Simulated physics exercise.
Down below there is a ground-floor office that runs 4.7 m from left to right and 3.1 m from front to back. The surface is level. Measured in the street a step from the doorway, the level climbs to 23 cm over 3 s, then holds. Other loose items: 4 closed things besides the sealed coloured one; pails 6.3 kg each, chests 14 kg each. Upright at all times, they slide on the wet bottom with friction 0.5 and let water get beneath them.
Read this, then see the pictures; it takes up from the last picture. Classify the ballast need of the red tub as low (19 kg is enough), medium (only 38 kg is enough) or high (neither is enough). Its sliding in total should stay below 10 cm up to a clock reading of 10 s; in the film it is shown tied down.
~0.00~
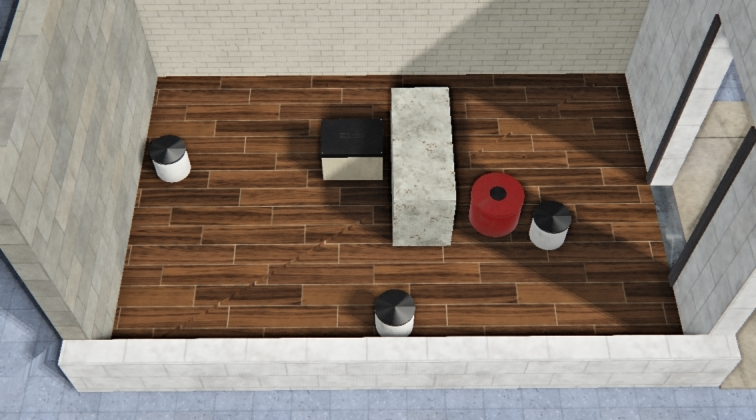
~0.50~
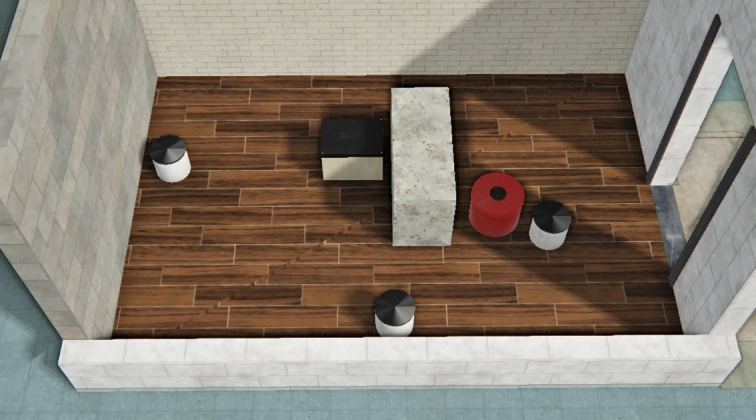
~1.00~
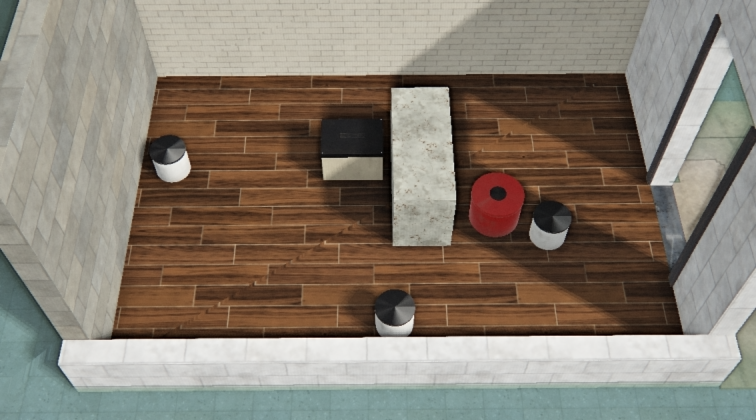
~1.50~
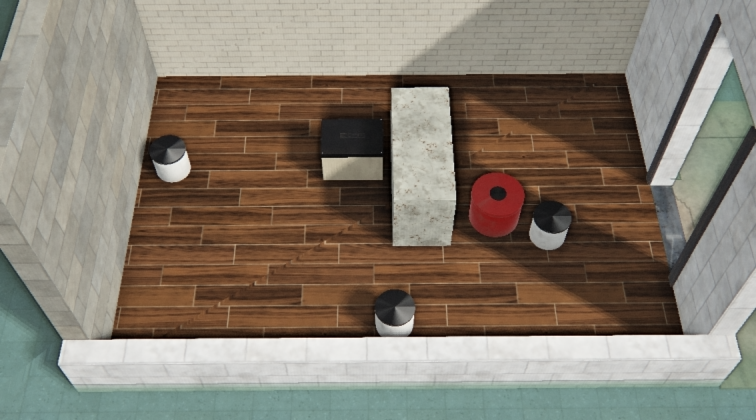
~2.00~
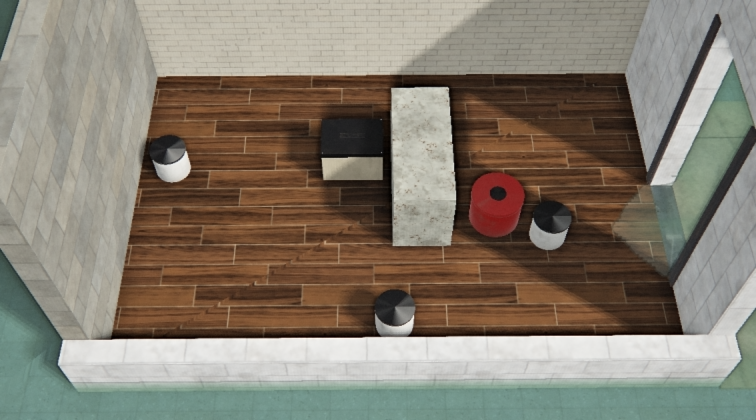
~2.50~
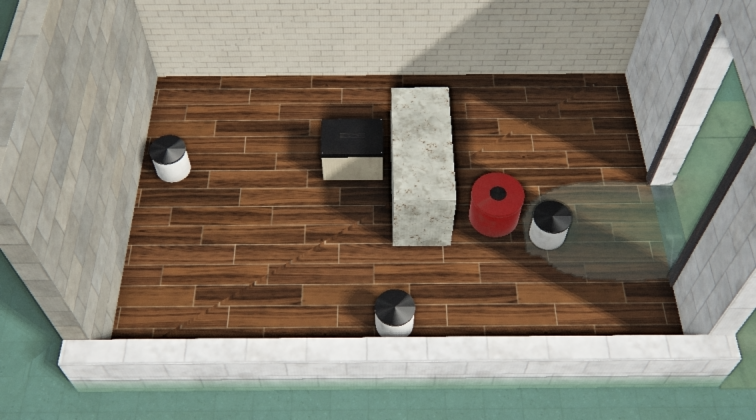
Medium.
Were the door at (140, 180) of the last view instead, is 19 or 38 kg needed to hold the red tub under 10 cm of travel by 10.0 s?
With that change, the small one suffices.
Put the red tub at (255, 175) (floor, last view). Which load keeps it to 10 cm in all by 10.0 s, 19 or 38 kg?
Both loads work.
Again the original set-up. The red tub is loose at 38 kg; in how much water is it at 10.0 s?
Something like 10 centimetres.
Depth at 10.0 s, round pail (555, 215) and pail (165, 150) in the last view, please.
8 and 8 cm.
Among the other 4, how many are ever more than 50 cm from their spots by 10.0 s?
That comes to 3.
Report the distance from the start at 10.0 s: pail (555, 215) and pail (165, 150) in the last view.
They sit 150 cm and 120 cm away, in the order given.
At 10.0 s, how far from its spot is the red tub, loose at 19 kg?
About 60 cm.
After 3.5 s the red tub would be 0 cm from its start with 19 kg and 0 cm from its start with 38 kg; 5 cm of water round it then.
After 4.5 s the red tub would be 15 cm from its start with 19 kg and 0 cm from its start with 38 kg; 7 cm of water round it then.
After 7.0 s the red tub would be 17 cm from its start with 19 kg and 0 cm from its start with 38 kg; 9 cm of water round it then.
After 10.0 s the red tub would be 58 cm from its start with 19 kg and 0 cm from its start with 38 kg; 10 cm of water round it then.
